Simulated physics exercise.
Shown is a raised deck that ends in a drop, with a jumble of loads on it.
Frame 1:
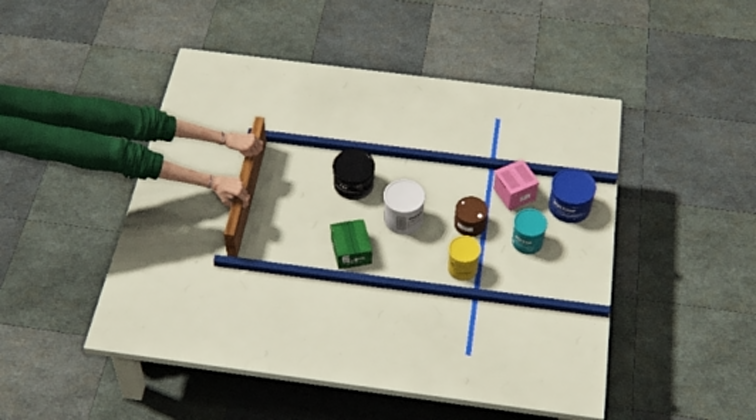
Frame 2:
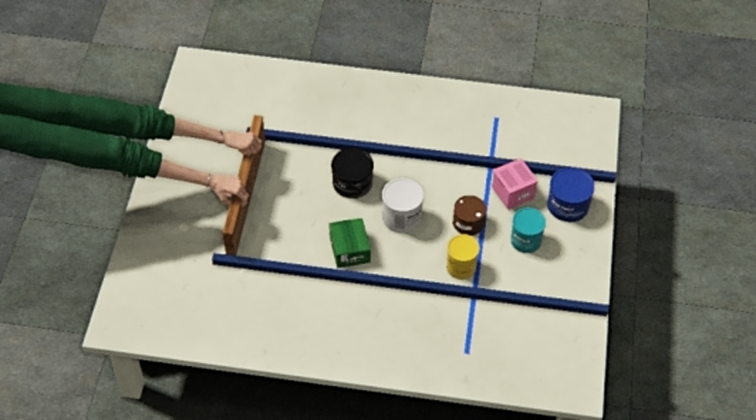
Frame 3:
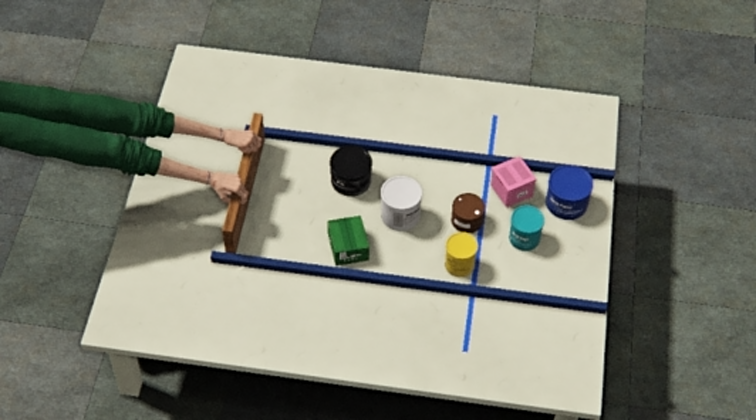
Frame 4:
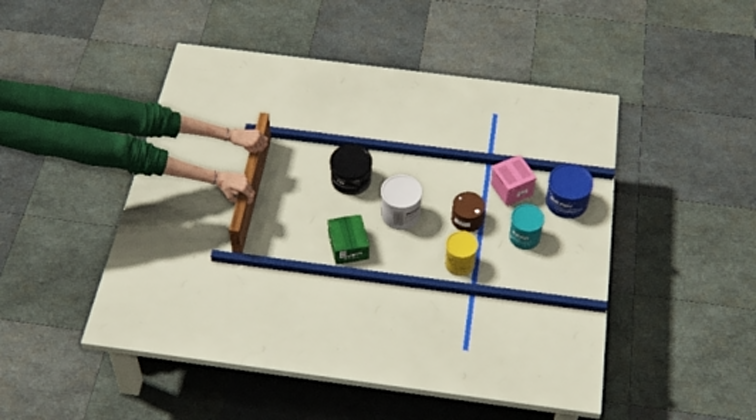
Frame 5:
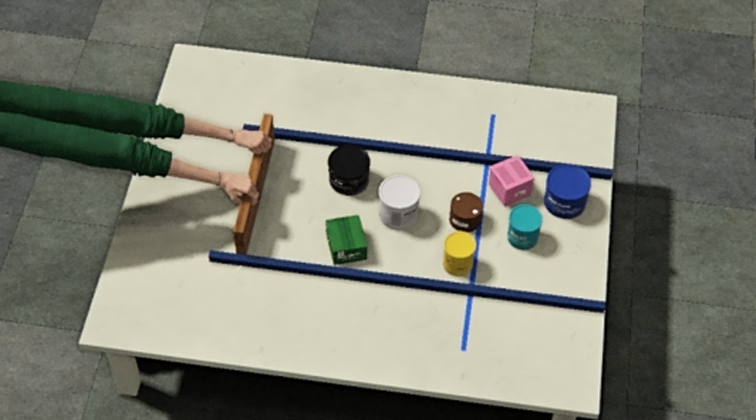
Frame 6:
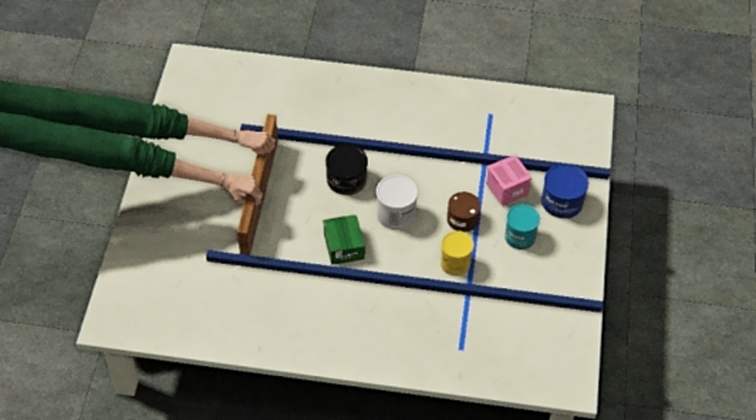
At the start, two green-sleeved arms hold a wooden plank upright at the left of a pale table, between two dark blue rails, with pails and boxes spread toward a blue line and beyond. The hands then slide the plank slightly right, while the loads stay put, still untouched by it.
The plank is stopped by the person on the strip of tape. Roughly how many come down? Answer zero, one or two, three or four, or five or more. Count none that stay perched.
Zero.
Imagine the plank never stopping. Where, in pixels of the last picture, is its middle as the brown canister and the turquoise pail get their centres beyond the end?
The middle is at (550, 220) when it's the brown canister, and at (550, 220) when it's the turquoise pail.
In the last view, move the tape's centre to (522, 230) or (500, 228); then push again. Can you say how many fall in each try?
In the first try the count is 1, and in the second it is 0.
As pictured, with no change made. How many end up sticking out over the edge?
The total comes out at 0.
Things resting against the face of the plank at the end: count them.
In contact: 3.
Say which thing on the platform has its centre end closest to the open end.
Blue pail.
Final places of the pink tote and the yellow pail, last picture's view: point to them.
The pink tote at (537, 178), the yellow pail at (523, 262).
A little later, none off yet; blue pail at rest near (564, 192); turquoise pail at rest near (522, 227); pink tote at rest near (508, 181).
When it is over, the number that fall off is zero.
